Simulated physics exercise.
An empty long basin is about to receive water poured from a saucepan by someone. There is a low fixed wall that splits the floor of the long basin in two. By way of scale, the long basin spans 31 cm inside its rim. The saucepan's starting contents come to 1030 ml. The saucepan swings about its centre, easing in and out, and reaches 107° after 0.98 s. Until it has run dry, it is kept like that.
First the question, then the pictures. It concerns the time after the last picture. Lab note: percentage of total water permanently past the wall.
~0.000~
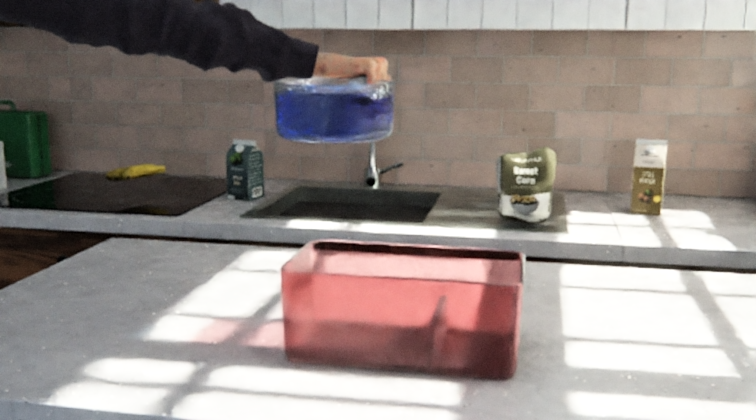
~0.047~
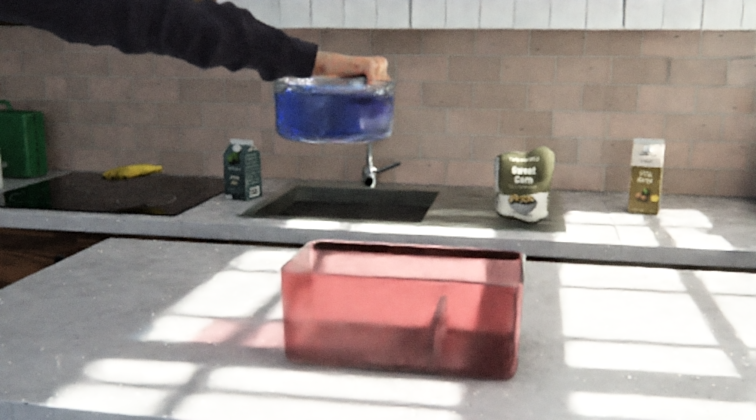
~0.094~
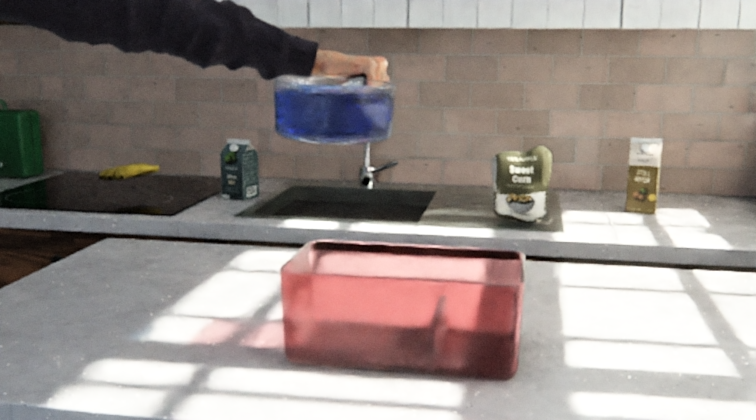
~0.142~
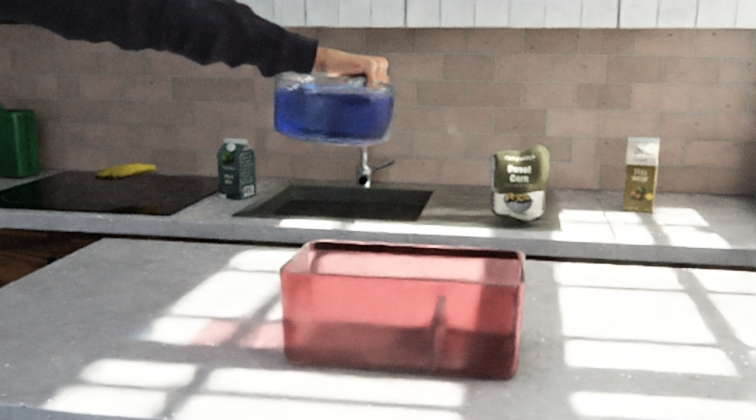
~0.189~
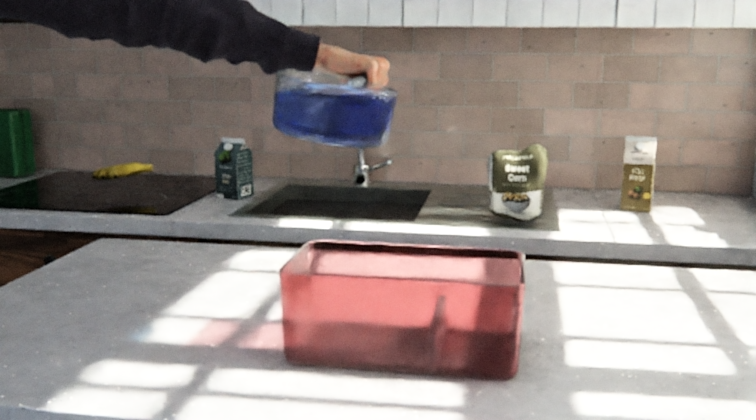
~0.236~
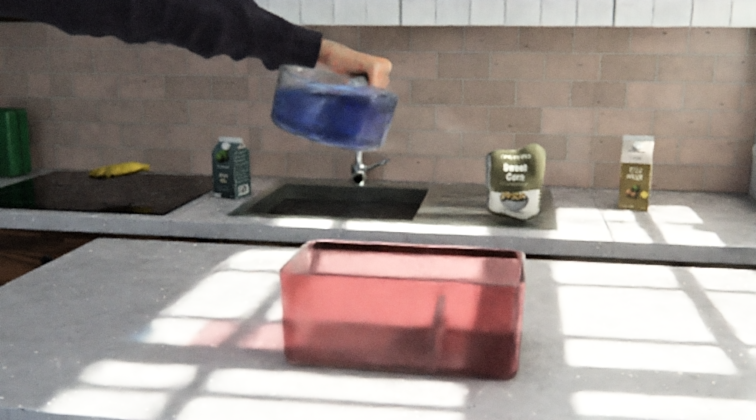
Approx. 56 %.
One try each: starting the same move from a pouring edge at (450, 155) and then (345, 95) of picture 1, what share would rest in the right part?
Respectively 75 and 5 %.
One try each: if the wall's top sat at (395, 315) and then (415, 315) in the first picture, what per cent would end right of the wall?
In turn about 90 and 70 per cent.
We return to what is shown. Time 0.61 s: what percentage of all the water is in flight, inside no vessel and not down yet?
Some 46 per cent, I reckon.
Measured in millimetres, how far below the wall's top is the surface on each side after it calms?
About 36 mm left, about 14 mm right.
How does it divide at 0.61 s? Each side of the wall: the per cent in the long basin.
Left roughly 2, right roughly 12.
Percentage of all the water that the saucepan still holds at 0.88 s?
About 6 percent.
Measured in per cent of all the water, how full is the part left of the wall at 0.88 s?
Left share: Approx. 20 %.
Then, 0.61 s in, the tilt is 73° and 41 per cent is still to pour, 2 is left of the wall and 11 right of it.
Then, 0.88 s in, the tilt is 104° and 6 per cent is still to pour, 20 is left of the wall and 63 right of it.
Then, 1.17 s in, the tilt is 107° and 0 per cent is still to pour, 40 is left of the wall and 57 right of it.
Then, 1.48 s in, the tilt is 107° and 0 per cent is still to pour, 43 is left of the wall and 56 right of it.
Finally, 43 per cent lies left of the wall, 56 right of it and 1 outside.
